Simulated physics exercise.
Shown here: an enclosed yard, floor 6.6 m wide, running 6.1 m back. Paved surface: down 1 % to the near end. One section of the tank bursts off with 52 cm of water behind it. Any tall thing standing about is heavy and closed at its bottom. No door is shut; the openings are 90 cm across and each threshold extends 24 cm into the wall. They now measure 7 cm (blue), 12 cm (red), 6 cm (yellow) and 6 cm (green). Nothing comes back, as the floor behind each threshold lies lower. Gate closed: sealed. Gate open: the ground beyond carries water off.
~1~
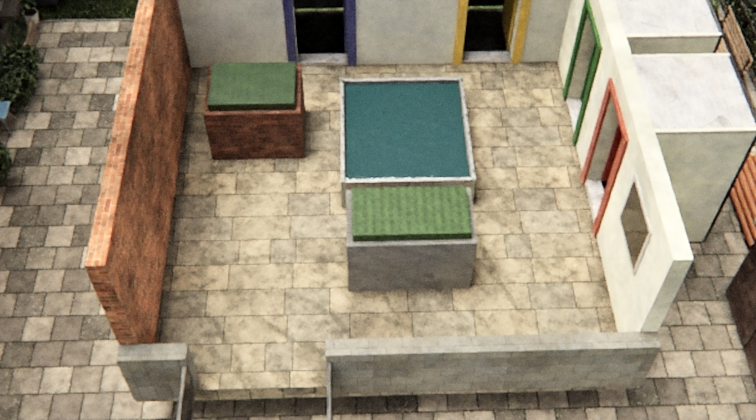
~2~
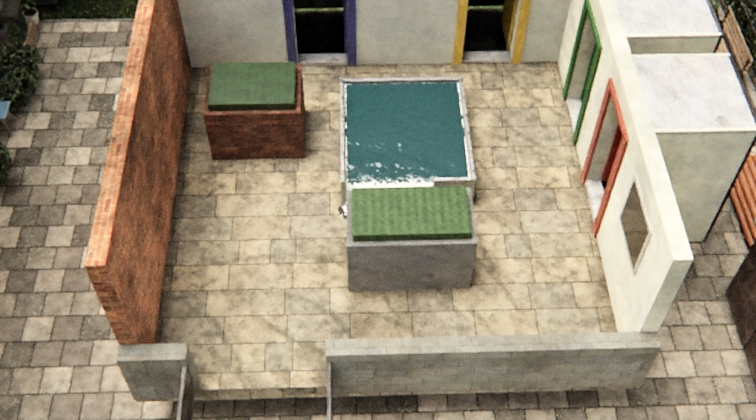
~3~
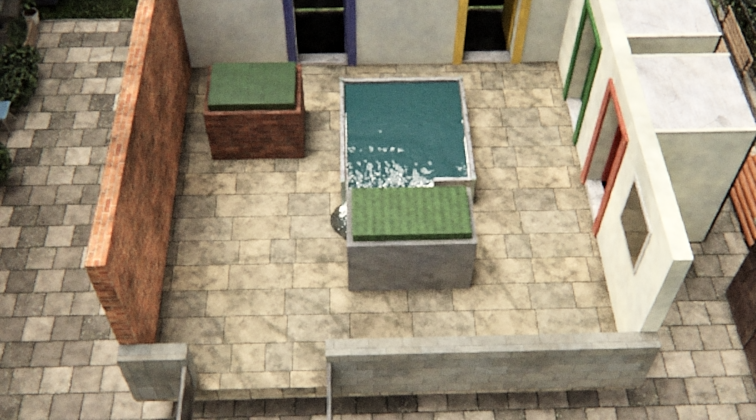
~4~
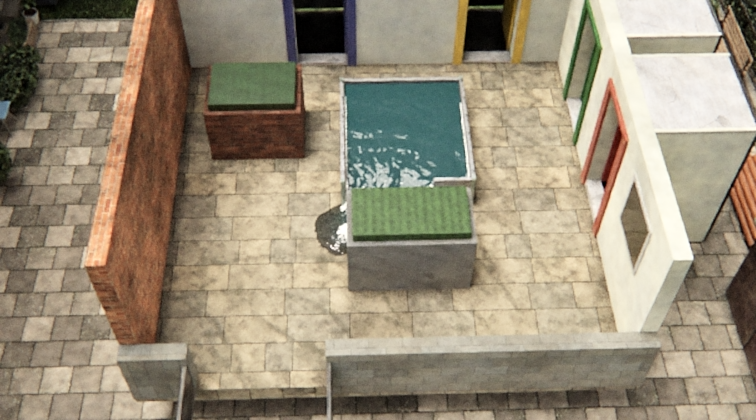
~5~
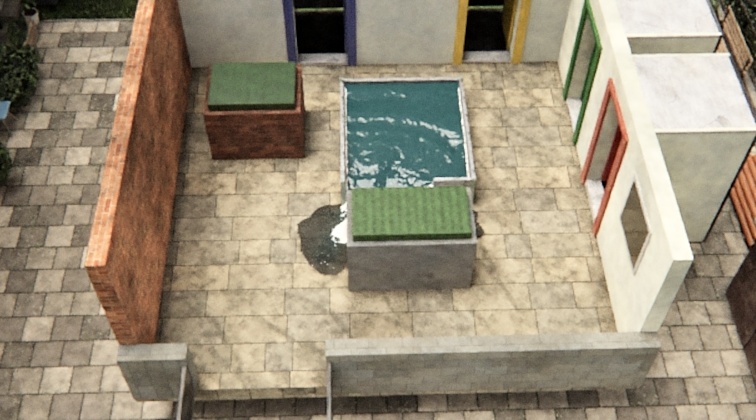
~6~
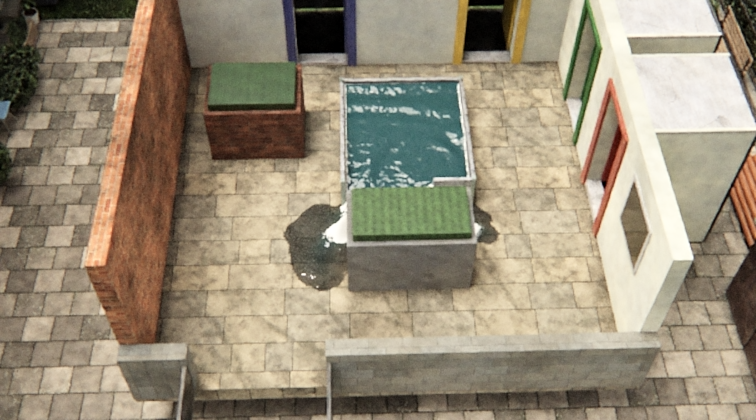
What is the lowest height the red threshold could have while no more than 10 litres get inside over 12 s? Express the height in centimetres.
17 cm.
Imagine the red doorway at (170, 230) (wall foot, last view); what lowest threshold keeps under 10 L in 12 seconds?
Something near 13.0 cm.
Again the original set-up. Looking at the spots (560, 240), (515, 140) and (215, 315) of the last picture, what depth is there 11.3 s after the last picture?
Close to 4, 3 and 7 cm, one after the other.
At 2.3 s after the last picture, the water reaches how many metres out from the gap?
Reach: Approx. 4.4 m.
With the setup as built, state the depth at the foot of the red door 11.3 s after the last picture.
About 6.0 cm.
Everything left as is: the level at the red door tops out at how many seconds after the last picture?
It peaks around 1.8 s.
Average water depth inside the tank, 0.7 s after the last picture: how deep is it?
Roughly 36 cm.
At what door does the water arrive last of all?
Final door: Blue.
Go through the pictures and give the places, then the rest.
In the first picture, still water, 52 cm deep, in the tank at (405, 130); the red door at (603, 165) is dry.
In the second picture, water pours out at a hidden place and has run 0.3 m, to a hidden place; about 10 cm deep outside, 52 cm at the back.
In the third picture, water pours out at a hidden place and has run 0.6 m, to (345, 233); about 11 cm deep outside, 52 cm at the back.
In the fourth picture, water pours out at a hidden place and has run 0.9 m, to (338, 249); about 16 cm deep outside, 52 cm at the back.
In the fifth picture, water pours out at a hidden place and has run 1.3 m, to (330, 269); about 16 cm deep outside, 52 cm at the back.
In the sixth picture, the front is at (314, 280), 1.5 m from the gap at a hidden place; 1.6 m2 of floor is wet, 49 cm left at the back; the red door at (603, 165), 3.2 m from the gap, is still 1.7 m from the nearest water.
Then, 0.7 s after the last picture water covers 20 % of the floor, deepest (44 cm) near (368, 223); it has not reached the red door.
Then, 2.3 s after the last picture water covers 50 % of the floor, deepest (26 cm) near (403, 223); 18 cm at the red door, 31 litres in over its 12 cm threshold.
Then, 11.3 s after the last picture water covers 95 % of the floor, deepest (10 cm) near (380, 233); 6 cm at the red door, 44 litres in over its 12 cm threshold.
At the red door as built, the water peaked near 20 cm, 1.9 s after the last picture.
With a threshold of 14 cm, 26 litres would have come in within the 12 s; with 19 cm, 3 litres. So under 10 litres takes about 17 cm.
